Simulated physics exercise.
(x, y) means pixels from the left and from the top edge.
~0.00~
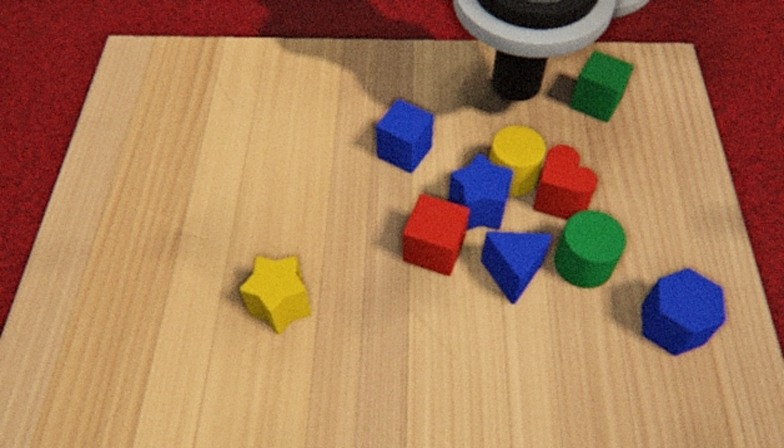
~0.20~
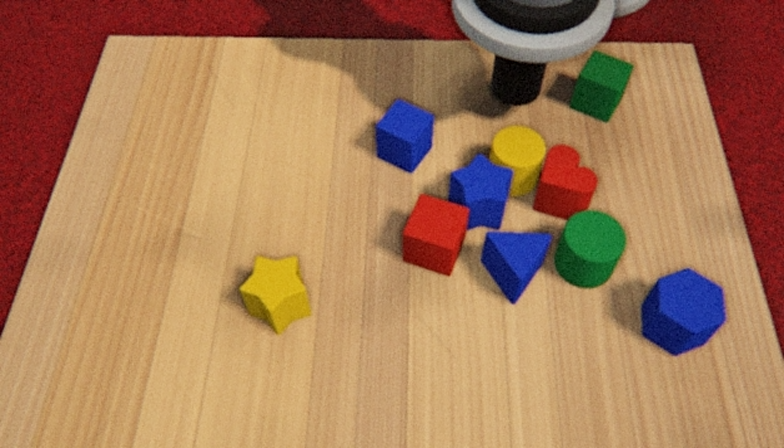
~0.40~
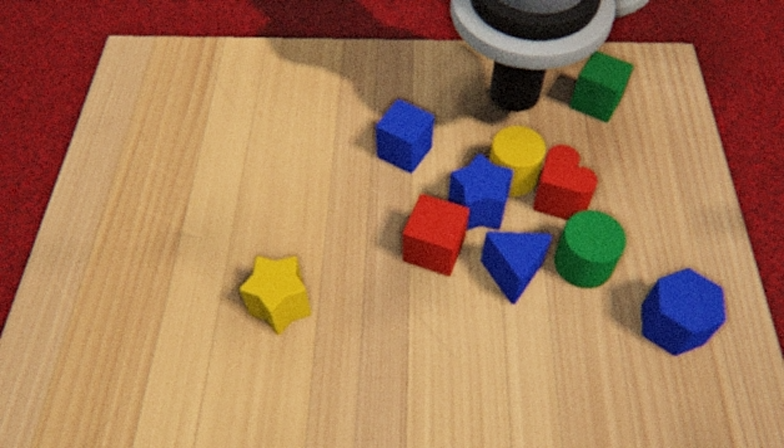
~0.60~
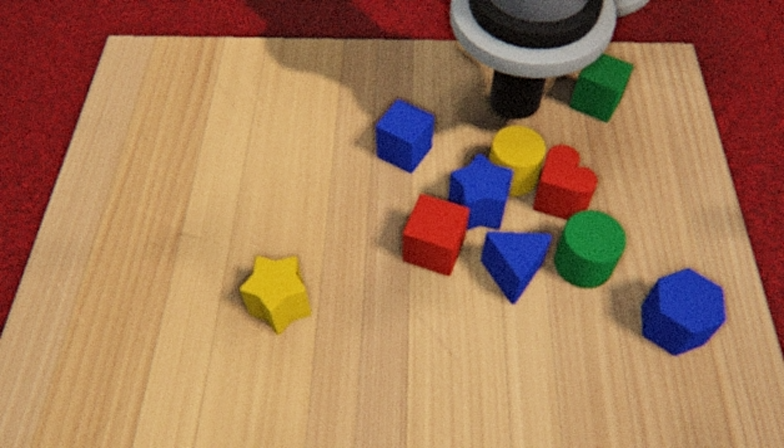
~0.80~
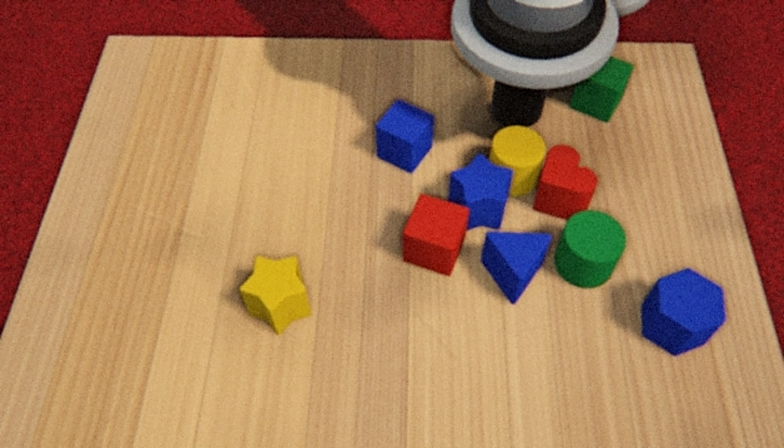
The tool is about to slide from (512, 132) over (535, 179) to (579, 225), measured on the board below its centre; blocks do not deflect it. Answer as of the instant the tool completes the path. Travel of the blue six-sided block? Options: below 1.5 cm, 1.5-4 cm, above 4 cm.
It will fall in the lowest band, under 1.5 cm.
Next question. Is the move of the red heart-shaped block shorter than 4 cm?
I expect not.
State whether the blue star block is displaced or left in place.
It's moved.
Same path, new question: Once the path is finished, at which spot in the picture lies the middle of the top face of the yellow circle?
Its top centre is at about (546, 222).
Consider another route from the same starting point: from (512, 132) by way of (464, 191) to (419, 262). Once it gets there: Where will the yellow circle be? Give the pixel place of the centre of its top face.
In the picture, it is at (519, 181).
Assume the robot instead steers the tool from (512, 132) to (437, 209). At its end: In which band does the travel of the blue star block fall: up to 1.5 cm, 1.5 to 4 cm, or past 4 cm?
Once the path ends, it will sit 1.5 to 4 cm from where it is now.
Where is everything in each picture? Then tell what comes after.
The first picture shows tip of the tool (516, 84), middles of tops, blue star block (483, 179), yellow circle (519, 145), red heart-shaped block (568, 169), green circle (596, 235), blue six-sided block (692, 299).
The second picture shows tool (515, 88), nothing pushed.
The third picture shows tool (515, 94), nothing pushed.
The fourth picture shows tool (515, 101), nothing pushed.
The fifth picture shows tool (516, 110), blue star block (483, 179), yellow circle (519, 145), red heart-shaped block (568, 169), green circle (596, 235), blue six-sided block (692, 299).
On the path given first. One third of the way, tool (530, 143); blue star block (480, 195), turned 25° clockwise; yellow circle (523, 175); red heart-shaped block (575, 176), turned 15° anticlockwise.
Two thirds of the way, tool (556, 175); blue star block (482, 204), turned 55° clockwise; yellow circle (536, 204); red heart-shaped block (607, 202), turned 25° anticlockwise; green circle (607, 250).
At the end, tool (587, 205); blue star block (482, 204), turned 55° clockwise; yellow circle (546, 222); red heart-shaped block (642, 212); green circle (614, 259); blue six-sided block unmoved.
